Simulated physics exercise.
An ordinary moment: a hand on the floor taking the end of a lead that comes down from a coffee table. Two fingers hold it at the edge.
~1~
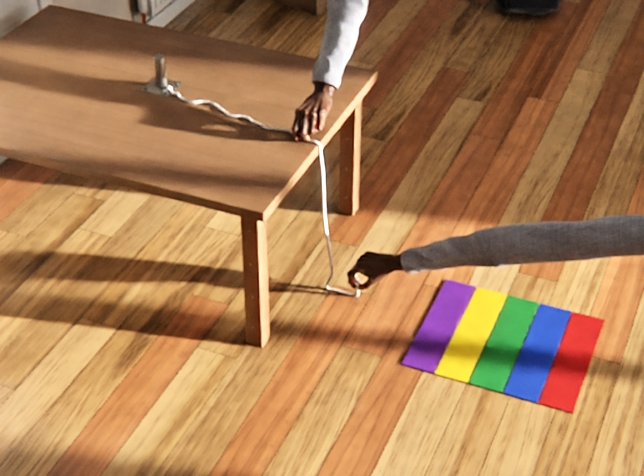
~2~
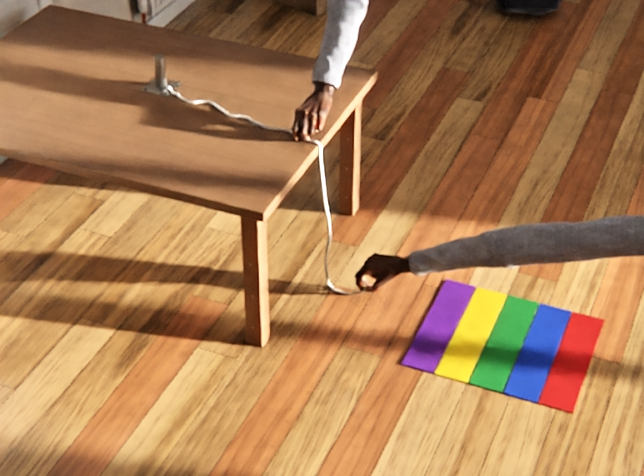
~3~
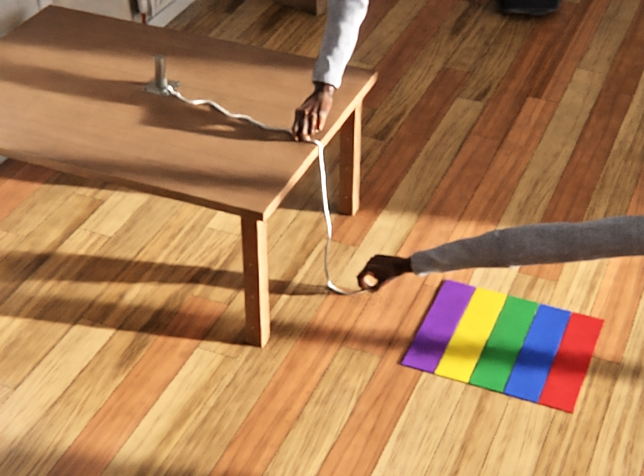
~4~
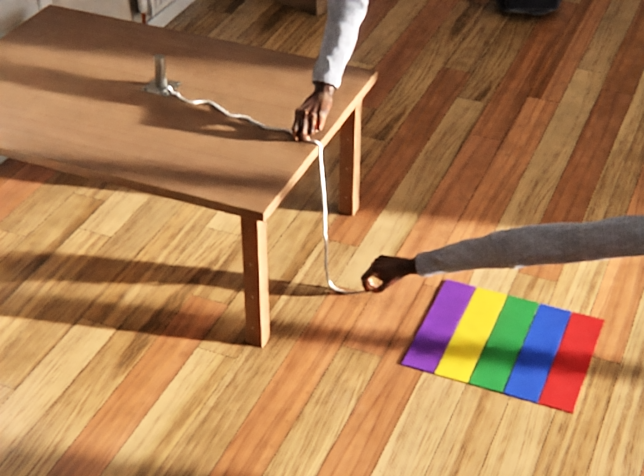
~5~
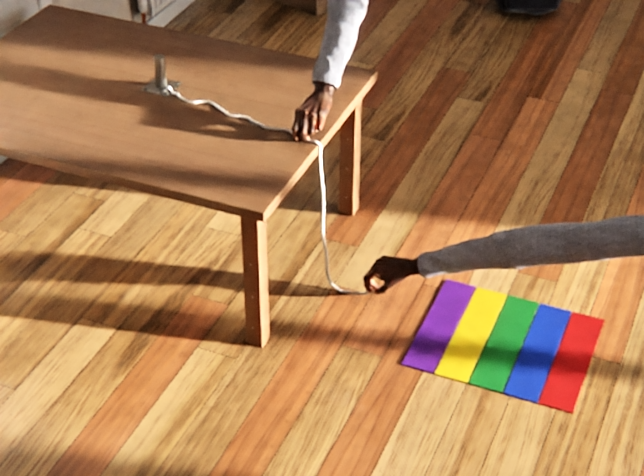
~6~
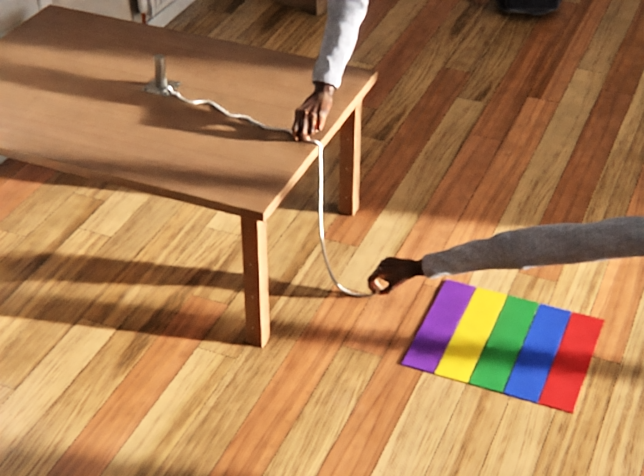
A hand near the floor pinched the end of a pale cord hanging from a wooden table and drew it slightly right, toward a striped mat, while another hand stayed on the cord at the table's edge.
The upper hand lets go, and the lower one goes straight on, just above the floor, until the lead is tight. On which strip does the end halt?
The yellow one.
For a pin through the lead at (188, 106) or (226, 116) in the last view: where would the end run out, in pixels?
Try by try, around (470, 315) and (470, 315).
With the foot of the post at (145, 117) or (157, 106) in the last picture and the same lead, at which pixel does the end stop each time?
Try by try, around (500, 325) and (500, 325).
Soon after, end near (414, 302); short of the strips.
Then, end near (454, 312); over purple.
At full stretch, end near (477, 318); over yellow. It halts on the yellow strip.
